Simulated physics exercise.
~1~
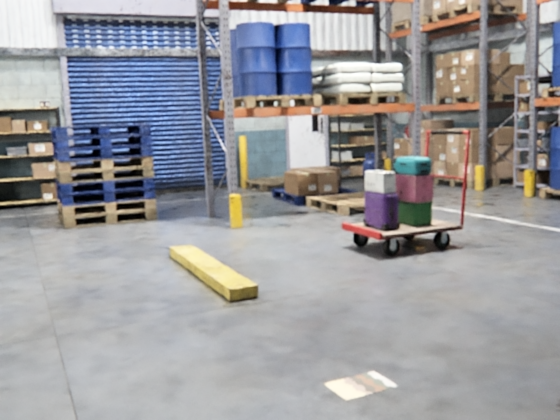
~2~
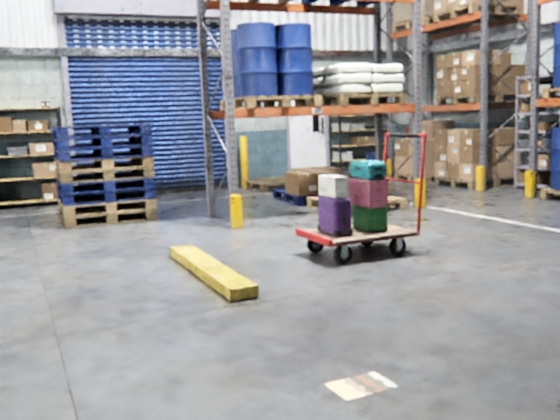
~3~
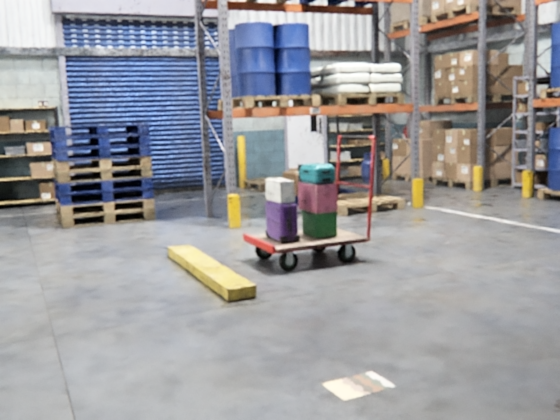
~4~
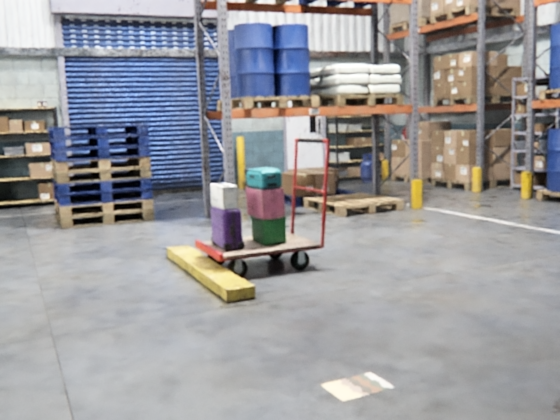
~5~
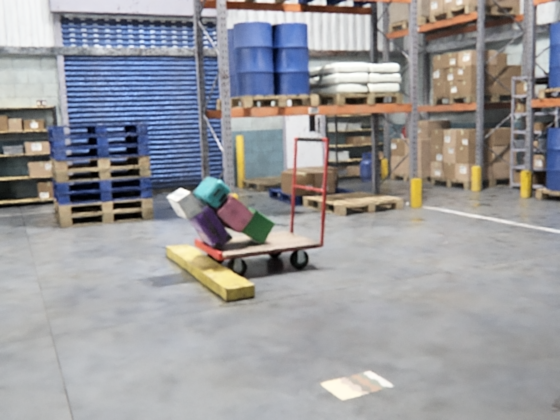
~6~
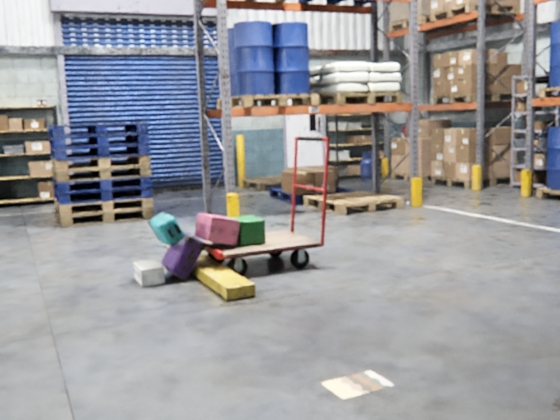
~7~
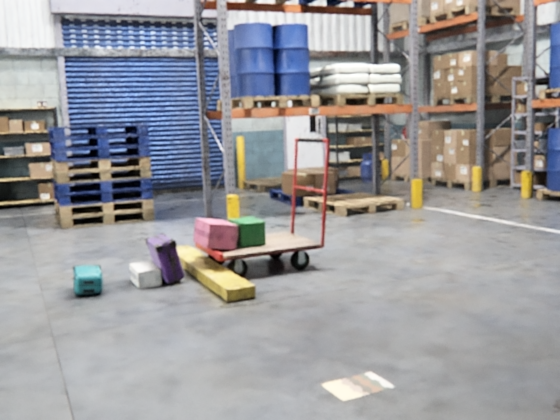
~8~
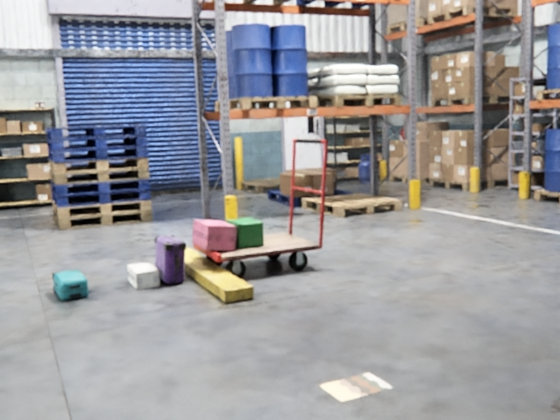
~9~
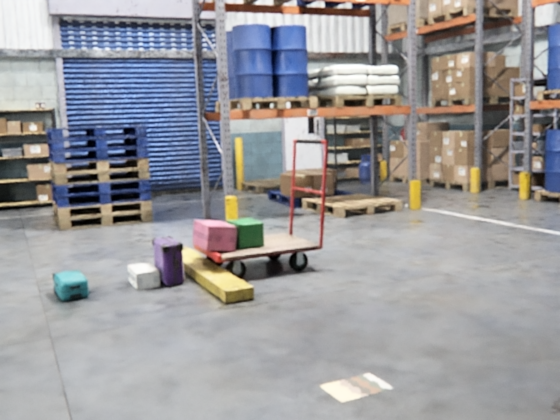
In this clip, a platform trolley stacked with five coloured boxes rolls left across a warehouse floor and stops against a yellow beam. The load topples forward, leaving the teal, white and purple pieces on the floor beyond the beam, while the pink and green ones stay aboard.
